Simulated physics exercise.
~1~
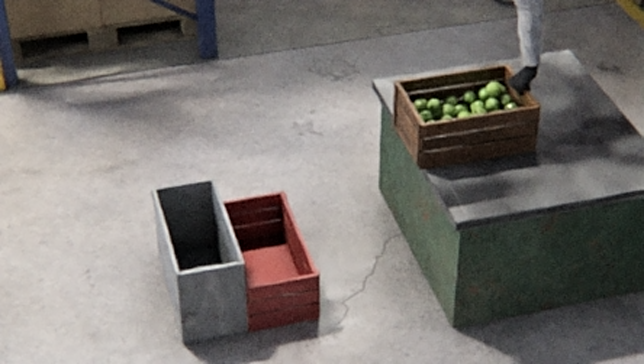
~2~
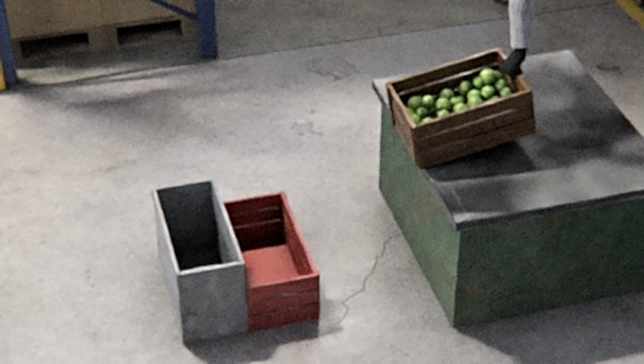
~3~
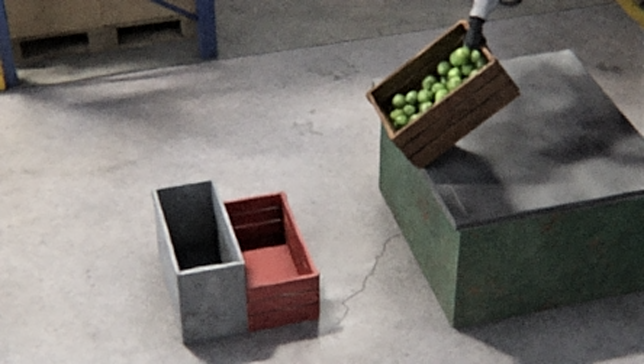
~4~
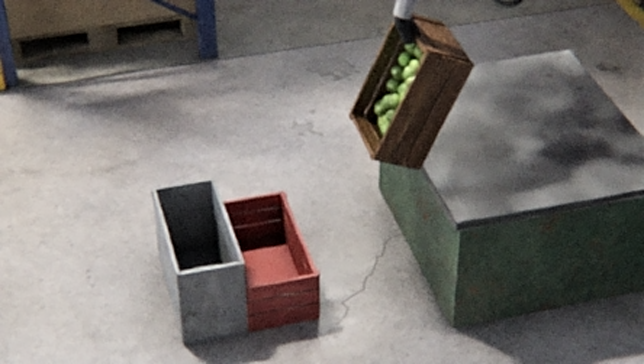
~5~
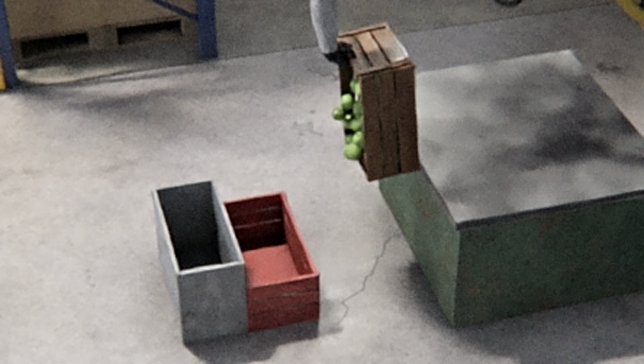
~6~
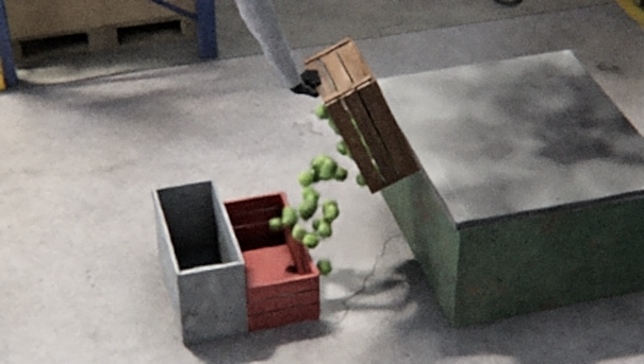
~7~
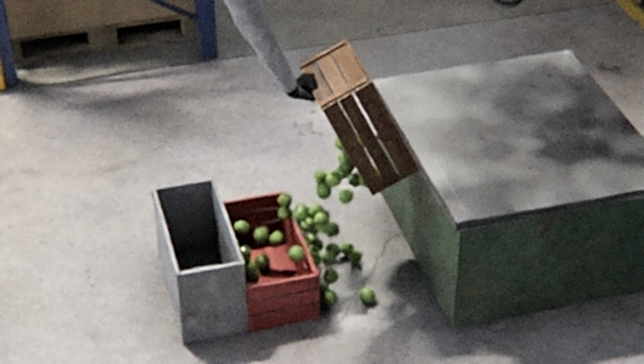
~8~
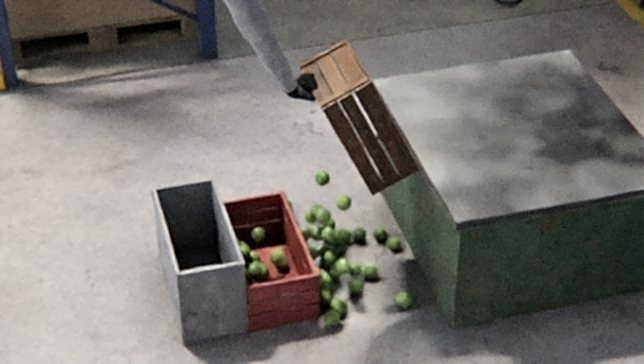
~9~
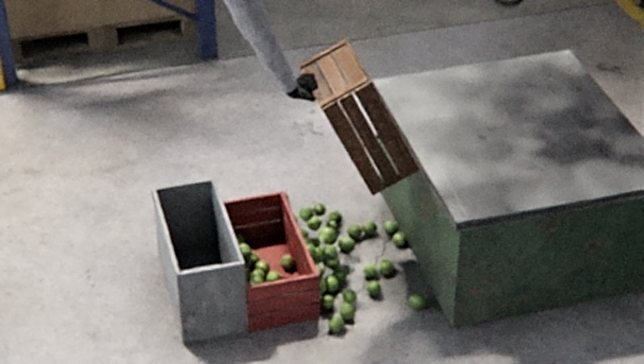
A wooden crate of green apples sits near the edge of a green bench with a grey top, on a concrete warehouse floor seen from above at an angle. To the left stand an empty red trough and, beyond it, a taller grey tote. A gloved hand lifts the crate's back end, swinging it up and over to the left until it hangs past the bench edge. Apples pour out, some dropping into the red trough and many hitting the floor beside it. The crate stays tipped as most apples settle between trough and bench, leaving the grey tote empty.
